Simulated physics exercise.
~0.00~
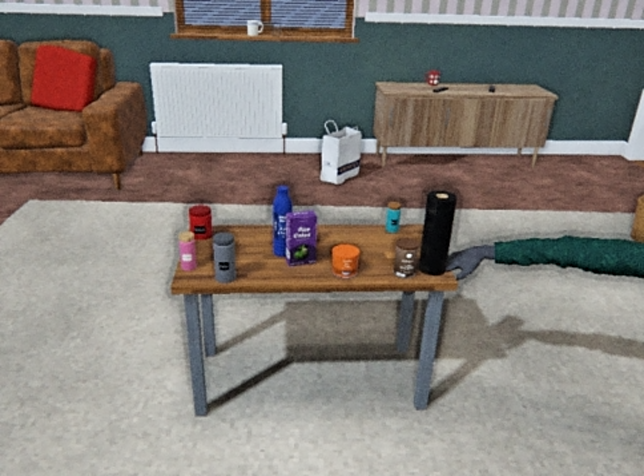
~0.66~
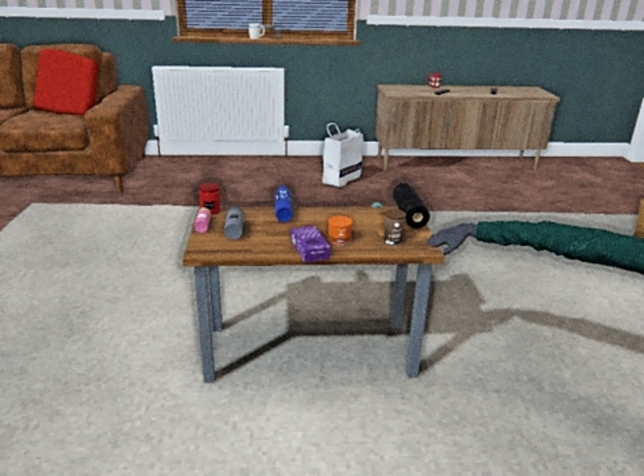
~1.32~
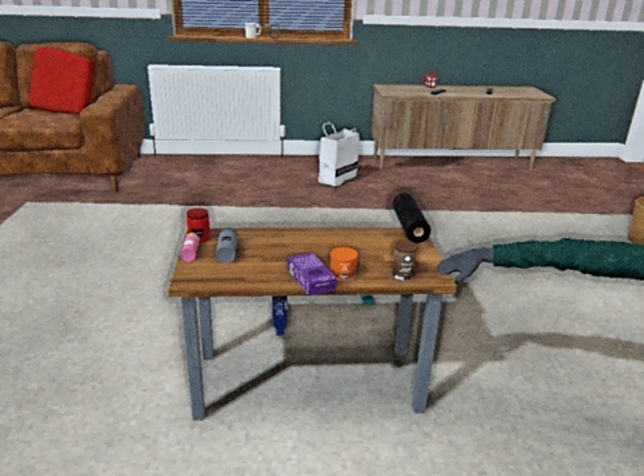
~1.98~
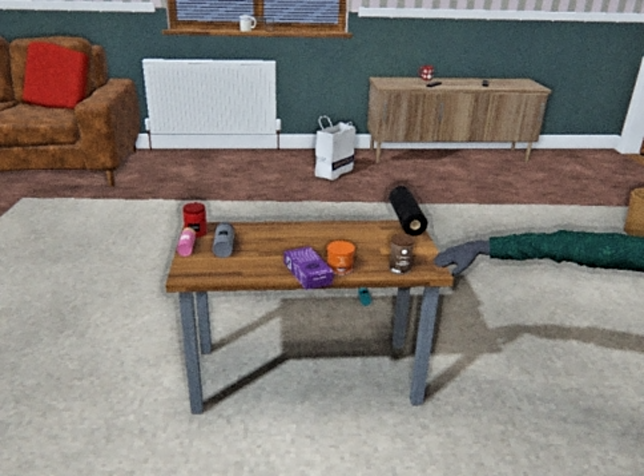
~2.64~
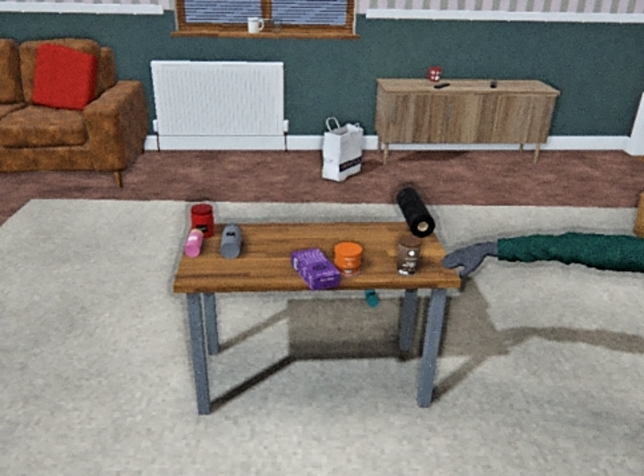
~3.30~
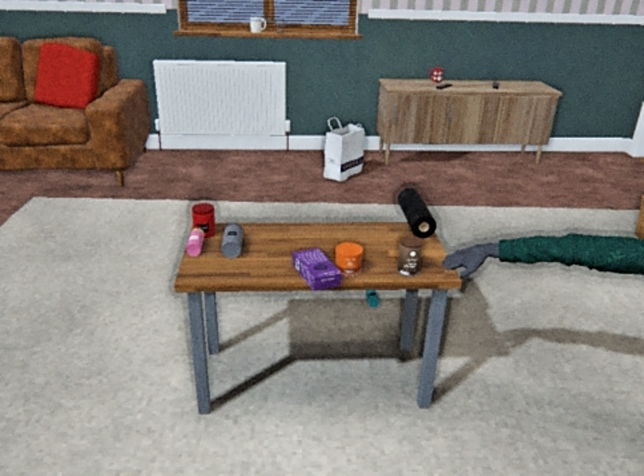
We see a gloved hand at the right end of a small wooden table as it moves away and back, toppling several items; a blue bottle and turquoise shaker drop off, while a black roll, grey jar, purple packet and pink shaker end lying on top.
